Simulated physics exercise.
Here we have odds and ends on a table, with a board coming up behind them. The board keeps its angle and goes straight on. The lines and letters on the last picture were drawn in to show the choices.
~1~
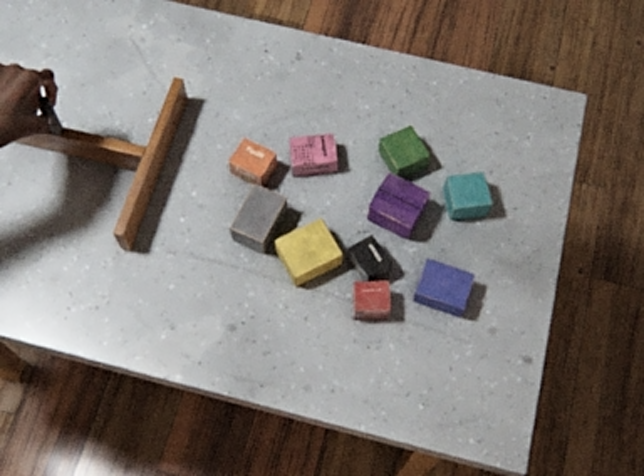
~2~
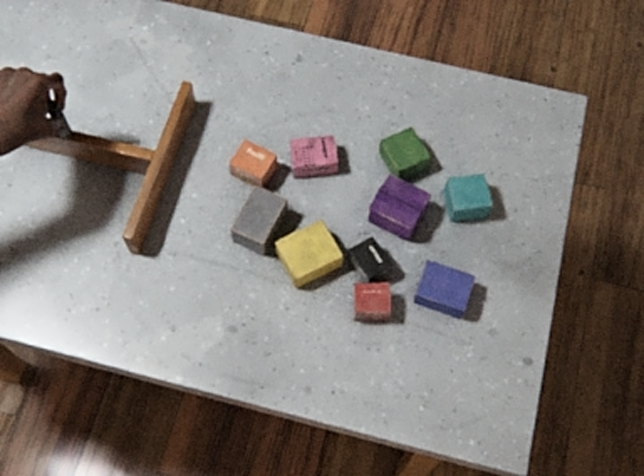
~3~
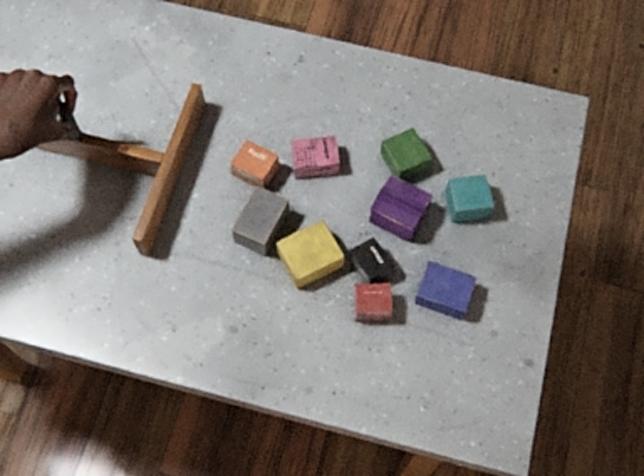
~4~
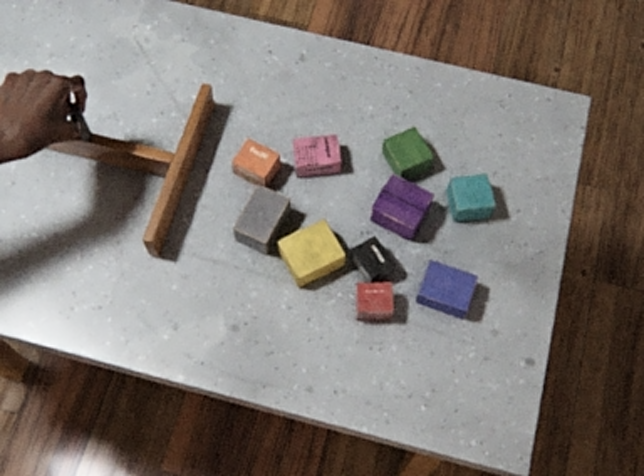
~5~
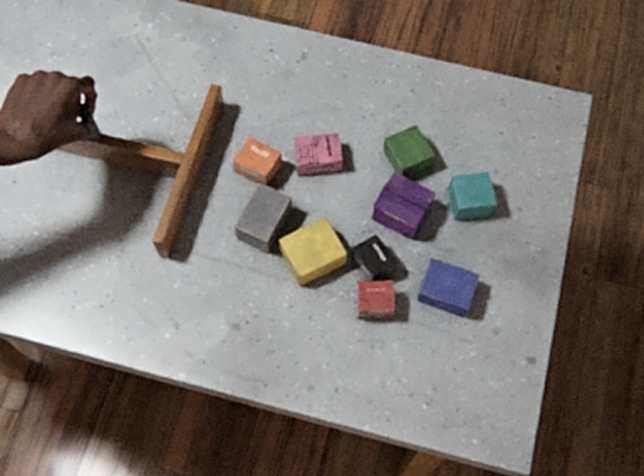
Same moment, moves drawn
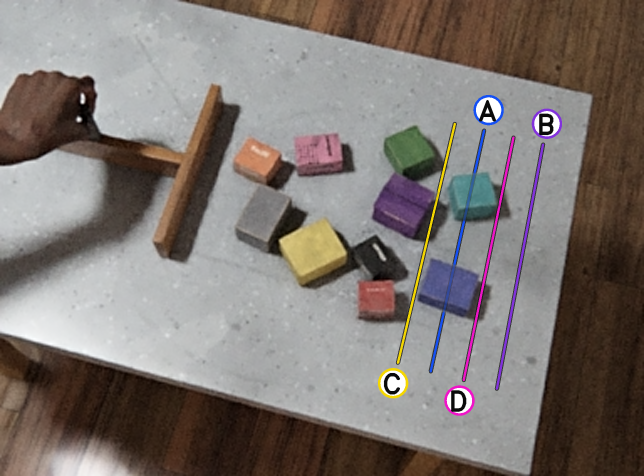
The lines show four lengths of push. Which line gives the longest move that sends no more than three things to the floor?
At D, and not beyond.
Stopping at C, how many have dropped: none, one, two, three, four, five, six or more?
The count is none.
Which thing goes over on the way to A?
The blue block.
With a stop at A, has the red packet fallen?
No.
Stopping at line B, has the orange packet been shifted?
Yes.
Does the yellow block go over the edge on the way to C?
No.
On the marked copy, A at (459, 244); B at (521, 259); C at (428, 236); D at (490, 251).
With D. Early on, board (295, 186); pink packet (358, 153); yellow block (356, 266).
Further on, board (404, 213); blue block (513, 312); turquoise block (515, 196).
At the end, board (492, 234); turquoise block over the edge; blue block over the edge; two fallen.
As for the rest, A is within the limit but short; B drops five; C is within the limit but short.
